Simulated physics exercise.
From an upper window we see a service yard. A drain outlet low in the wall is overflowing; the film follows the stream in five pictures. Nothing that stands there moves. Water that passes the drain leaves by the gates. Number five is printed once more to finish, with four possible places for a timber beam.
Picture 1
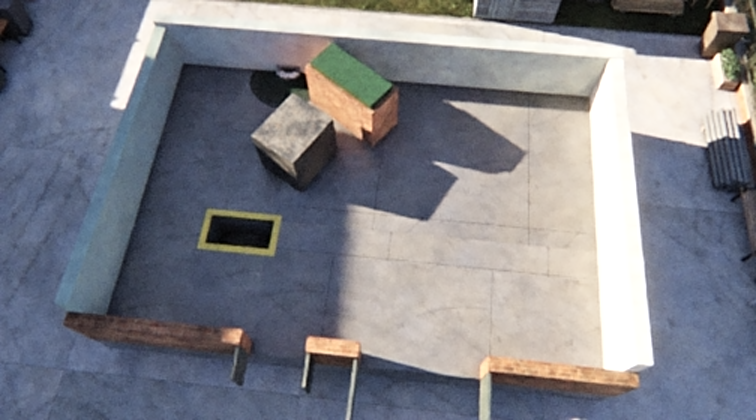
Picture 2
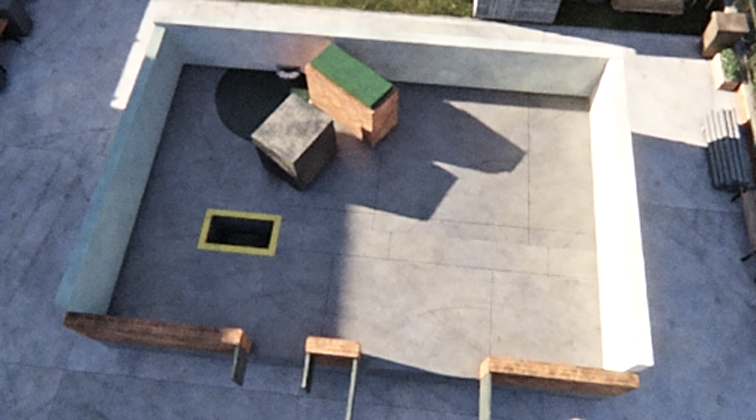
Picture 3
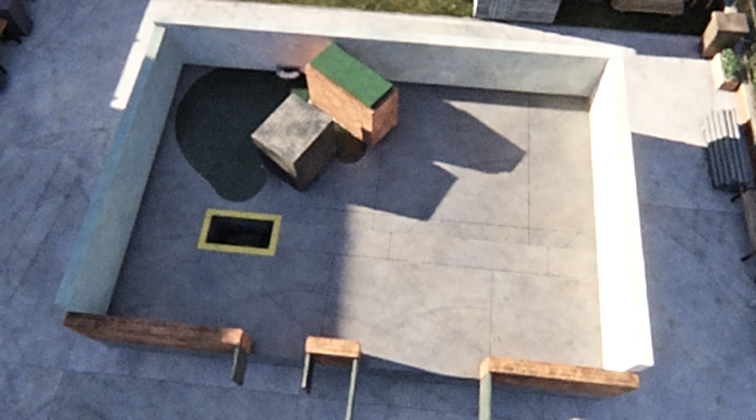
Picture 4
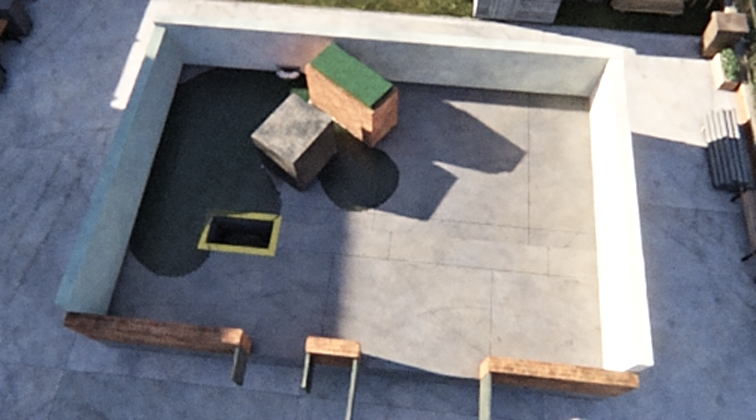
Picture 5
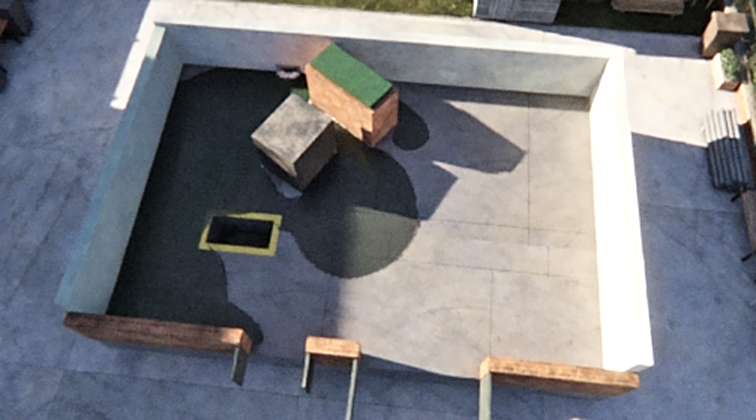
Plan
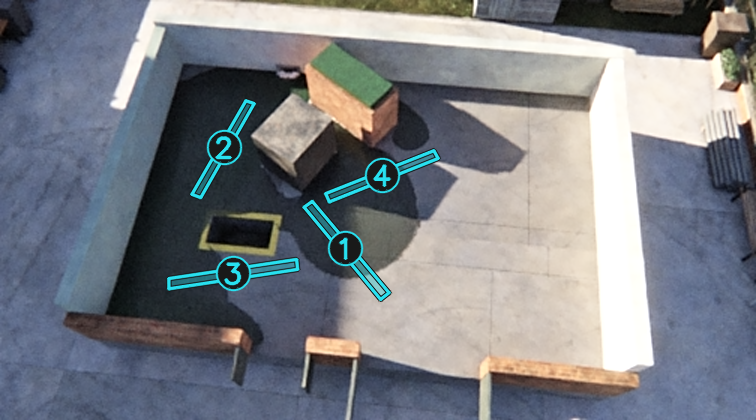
In a walled service yard seen from above, a dark wet patch appears by the back wall, behind two box-like blocks. It widens leftward and toward the viewer, reaches the yellow-edged gully, then surrounds much of it while another lobe spreads out past the blocks across the middle of the paving.
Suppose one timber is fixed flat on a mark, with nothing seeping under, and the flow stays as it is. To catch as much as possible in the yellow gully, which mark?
Best: 2.
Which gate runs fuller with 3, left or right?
The left one.
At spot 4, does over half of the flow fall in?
No.
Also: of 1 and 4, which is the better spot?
4.
In cyan, 1 from (308, 204) to (384, 296); 2 from (196, 195) to (250, 102); 3 from (168, 283) to (297, 264); 4 from (327, 197) to (436, 154).
If 1 is chosen, about 24 % of the stream goes into the yellow gully, about 76 % out by the gates.
If 2 is chosen, about 42 % of the stream goes into the yellow gully, about 57 % out by the gates.
If 3 is chosen, about 29 % of the stream goes into the yellow gully, about 70 % out by the gates.
If 4 is chosen, about 32 % of the stream goes into the yellow gully, about 67 % out by the gates.
